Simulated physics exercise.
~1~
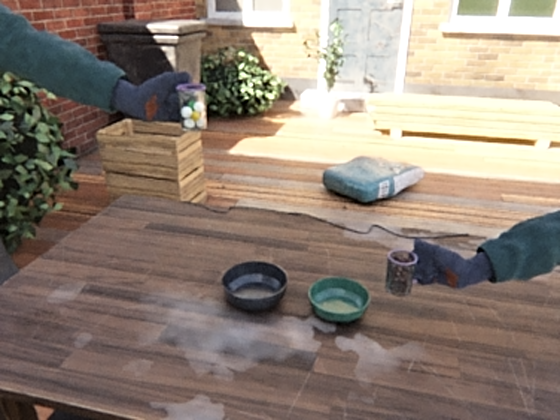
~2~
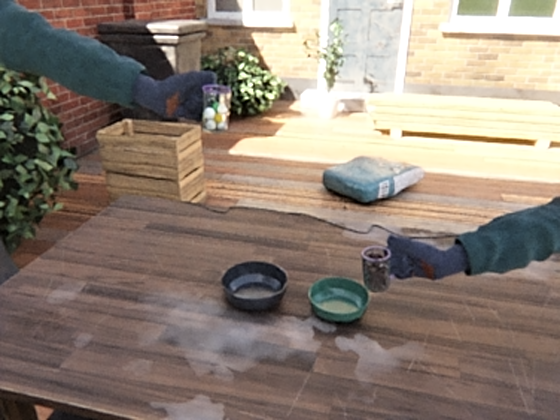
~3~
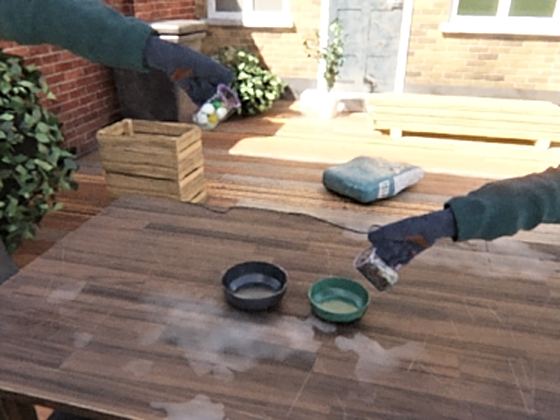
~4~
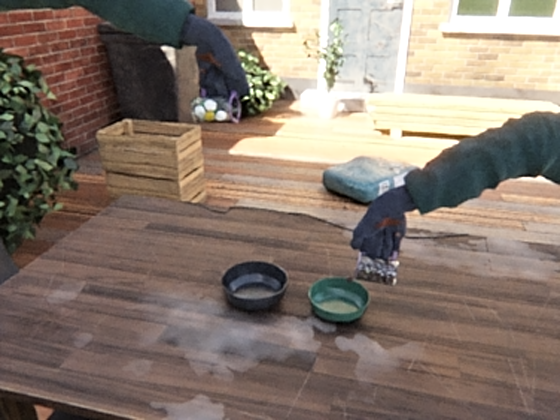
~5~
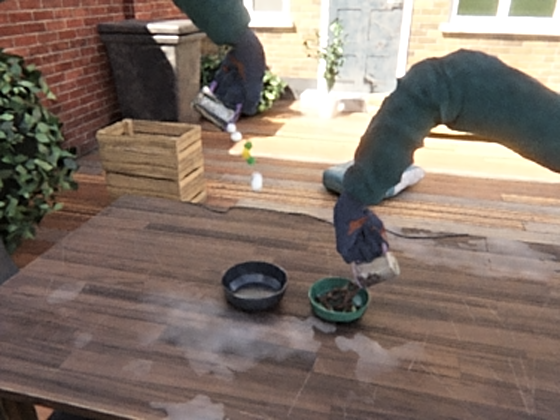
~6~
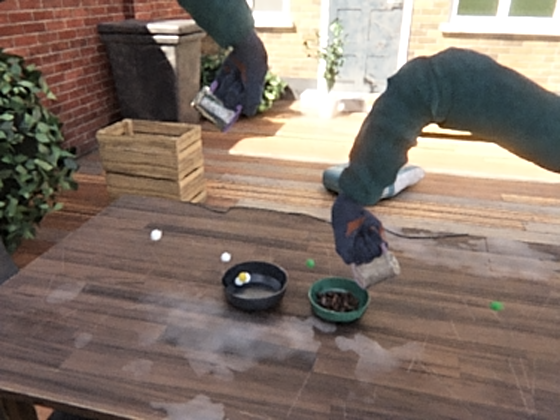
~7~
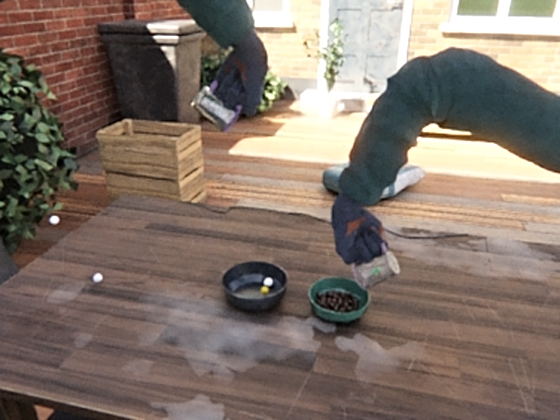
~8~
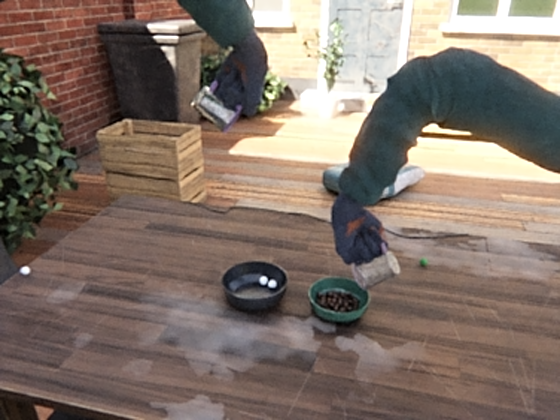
Two gloved hands tipped clear cups over a patio table, the left one from higher up, pouring small balls that bounced, about half staying in the black bowl and the rest ending up outside, while the right cup's dark bits settled in the green bowl.
